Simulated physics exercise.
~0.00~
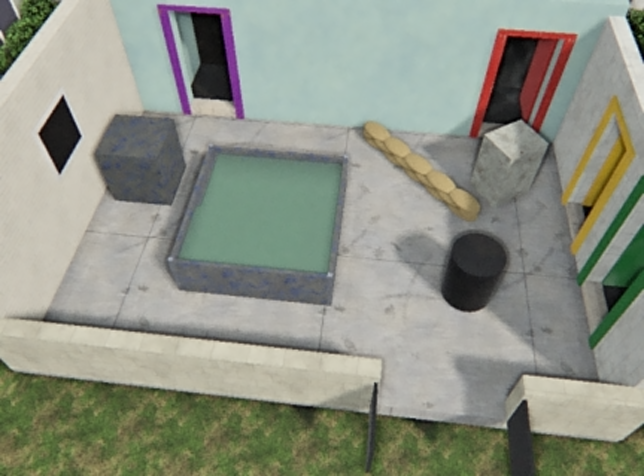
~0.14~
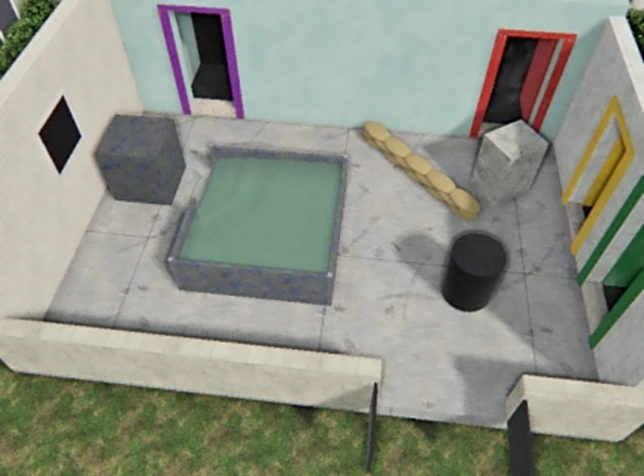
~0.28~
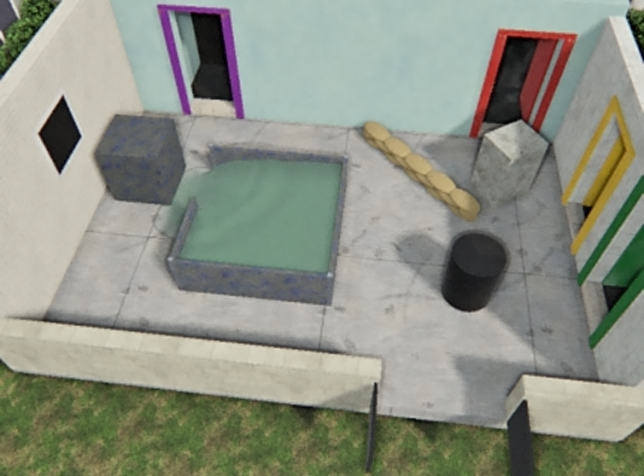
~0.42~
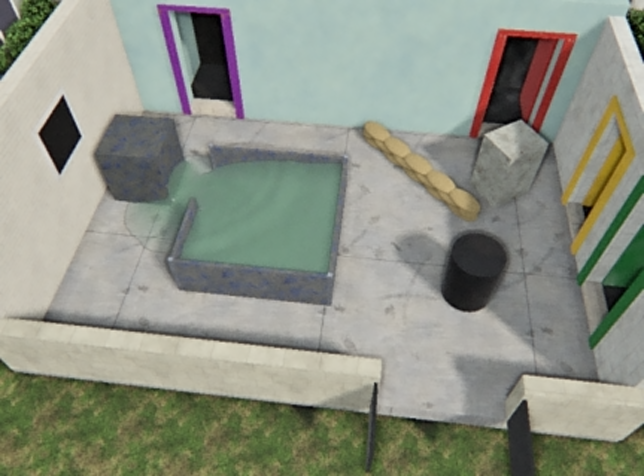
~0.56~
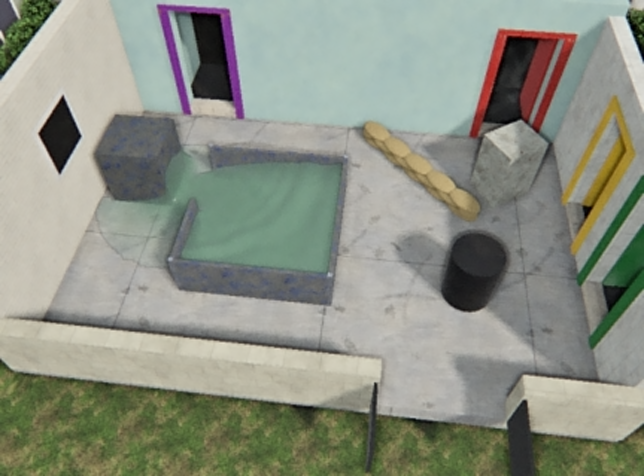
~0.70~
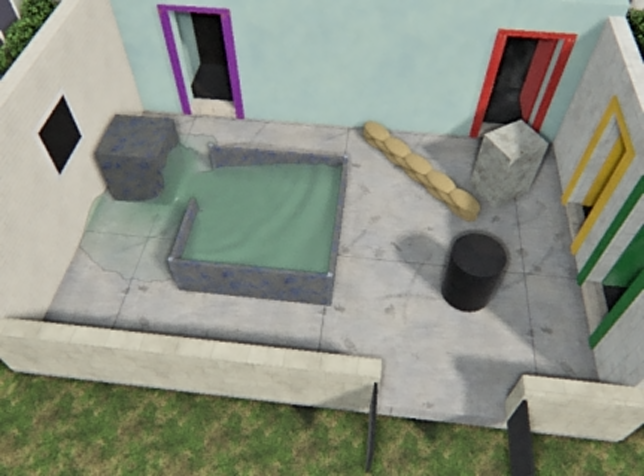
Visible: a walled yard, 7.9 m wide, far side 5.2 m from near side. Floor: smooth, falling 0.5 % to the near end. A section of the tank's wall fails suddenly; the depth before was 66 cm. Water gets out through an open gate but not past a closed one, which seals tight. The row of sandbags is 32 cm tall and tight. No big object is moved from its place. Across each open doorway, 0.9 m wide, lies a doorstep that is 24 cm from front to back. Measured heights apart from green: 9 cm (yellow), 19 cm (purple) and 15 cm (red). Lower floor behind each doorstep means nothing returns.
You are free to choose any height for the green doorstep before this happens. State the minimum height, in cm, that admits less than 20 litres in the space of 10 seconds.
7.5 cm, roughly.
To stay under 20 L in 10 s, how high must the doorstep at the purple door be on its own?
For purple: Close to 25 cm.
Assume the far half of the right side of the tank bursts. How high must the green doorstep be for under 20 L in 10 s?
About 23 cm.
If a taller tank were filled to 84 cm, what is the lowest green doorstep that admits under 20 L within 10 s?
The step needs to be some 11.0 cm.
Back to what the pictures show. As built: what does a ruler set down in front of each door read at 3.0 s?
Centimetres: Yellow = 0, purple = 25, green = 0, red = 0.
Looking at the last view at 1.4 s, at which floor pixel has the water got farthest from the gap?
Lab note: Front tip approx. at (41, 325).
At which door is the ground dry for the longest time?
Final door: Yellow.
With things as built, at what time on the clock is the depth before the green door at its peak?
Peak: Close to 7.0 s.
After 1.4 s water covers 20 % of the floor, deepest (56 cm) near (187, 196); it has not reached the green door.
After 3.0 s water covers 40 % of the floor, deepest (33 cm) near (30, 347); it has not reached the green door.
After 10.0 s water covers 90 % of the floor, deepest (14 cm) near (83, 237); 10 cm at the green door, 0 litres in over its 17 cm doorstep.
At the green door as built, the water arrived by 5.9 s and peaked near 12 cm at 7.2 s.
With a doorstep of 6.5 cm, 33 litres would have come in within the 10 s; with 9 cm, 9 litres. So under 20 litres takes about 7.5 cm.
